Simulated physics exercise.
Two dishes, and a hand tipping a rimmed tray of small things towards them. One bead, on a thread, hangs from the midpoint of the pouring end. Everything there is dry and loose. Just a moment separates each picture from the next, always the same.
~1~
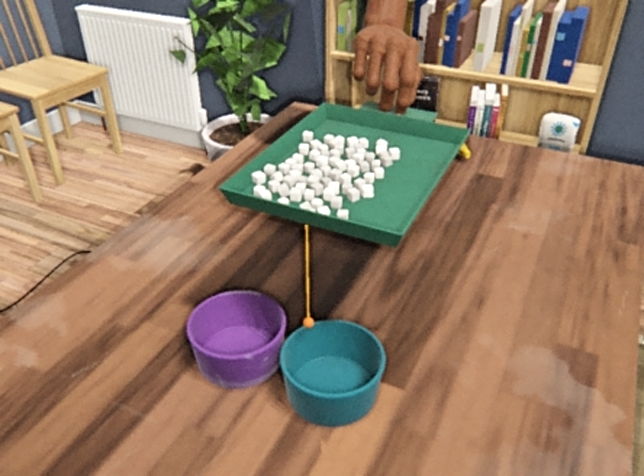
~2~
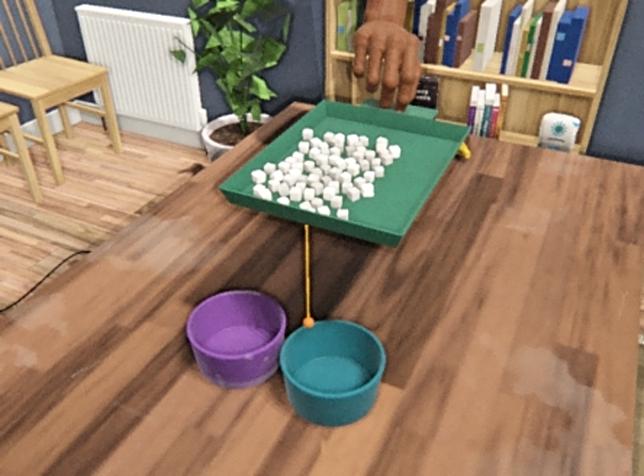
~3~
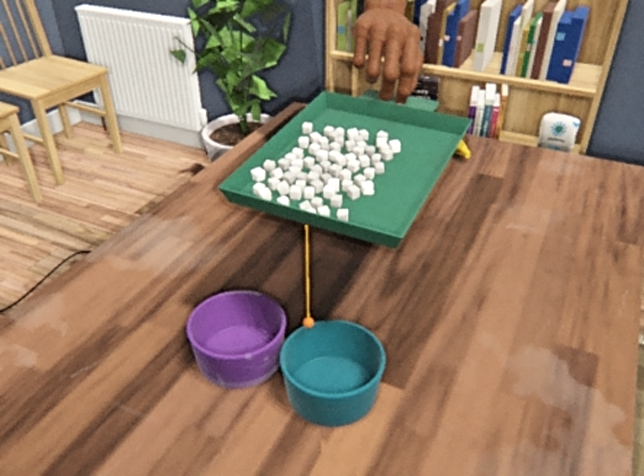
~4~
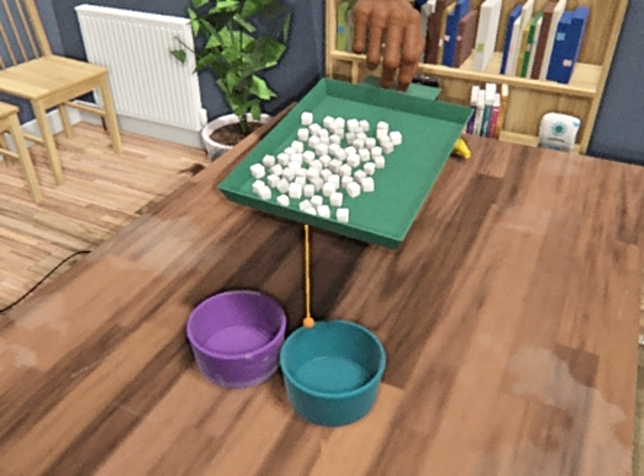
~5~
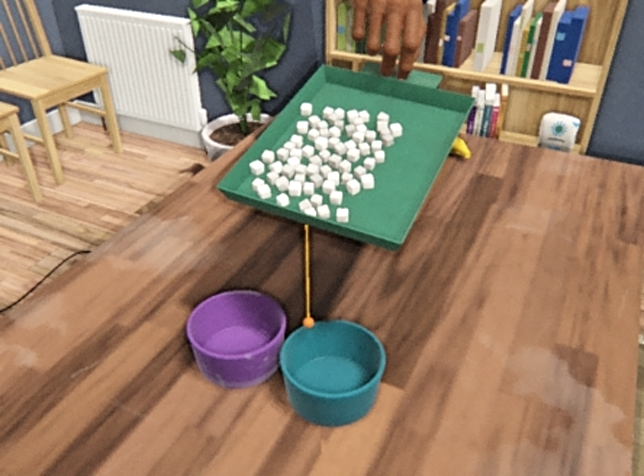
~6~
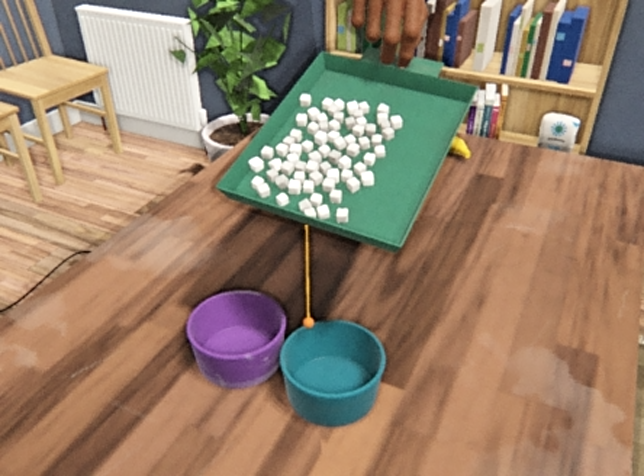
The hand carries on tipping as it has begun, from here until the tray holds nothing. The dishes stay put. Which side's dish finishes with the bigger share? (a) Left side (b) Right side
The answer is b.
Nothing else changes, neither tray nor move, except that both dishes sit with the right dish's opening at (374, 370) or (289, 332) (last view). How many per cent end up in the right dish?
About 40 and 0 per cent respectively.
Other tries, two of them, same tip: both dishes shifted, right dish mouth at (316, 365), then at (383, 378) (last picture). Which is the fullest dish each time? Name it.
The first time the right-side one comes out ahead, then the right-side one the second time.
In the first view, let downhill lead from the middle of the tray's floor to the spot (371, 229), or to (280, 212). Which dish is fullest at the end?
At the first place the right one, at the second the dish on the left.
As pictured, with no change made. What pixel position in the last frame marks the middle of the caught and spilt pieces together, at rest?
(303, 433).
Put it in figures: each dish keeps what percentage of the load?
For the left dish 0 %, for the right dish 30 %.
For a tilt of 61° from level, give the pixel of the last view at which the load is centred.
Centre estimate: (321, 198).
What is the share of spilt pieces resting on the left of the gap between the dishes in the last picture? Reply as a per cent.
Left fraction: Around 60 per cent.
Shortly afterwards, tray tipped steeply; the whole lot on the tray.
Next, tray tipped right over; all but a few on the tray; only a few outside both.
Some moments later, tray tipped past a quarter turn; near a third in the right dish; near two thirds outside both.
In the end, tray tipped past a quarter turn; near a third in the right dish; none at all in the left dish; near two thirds outside both.
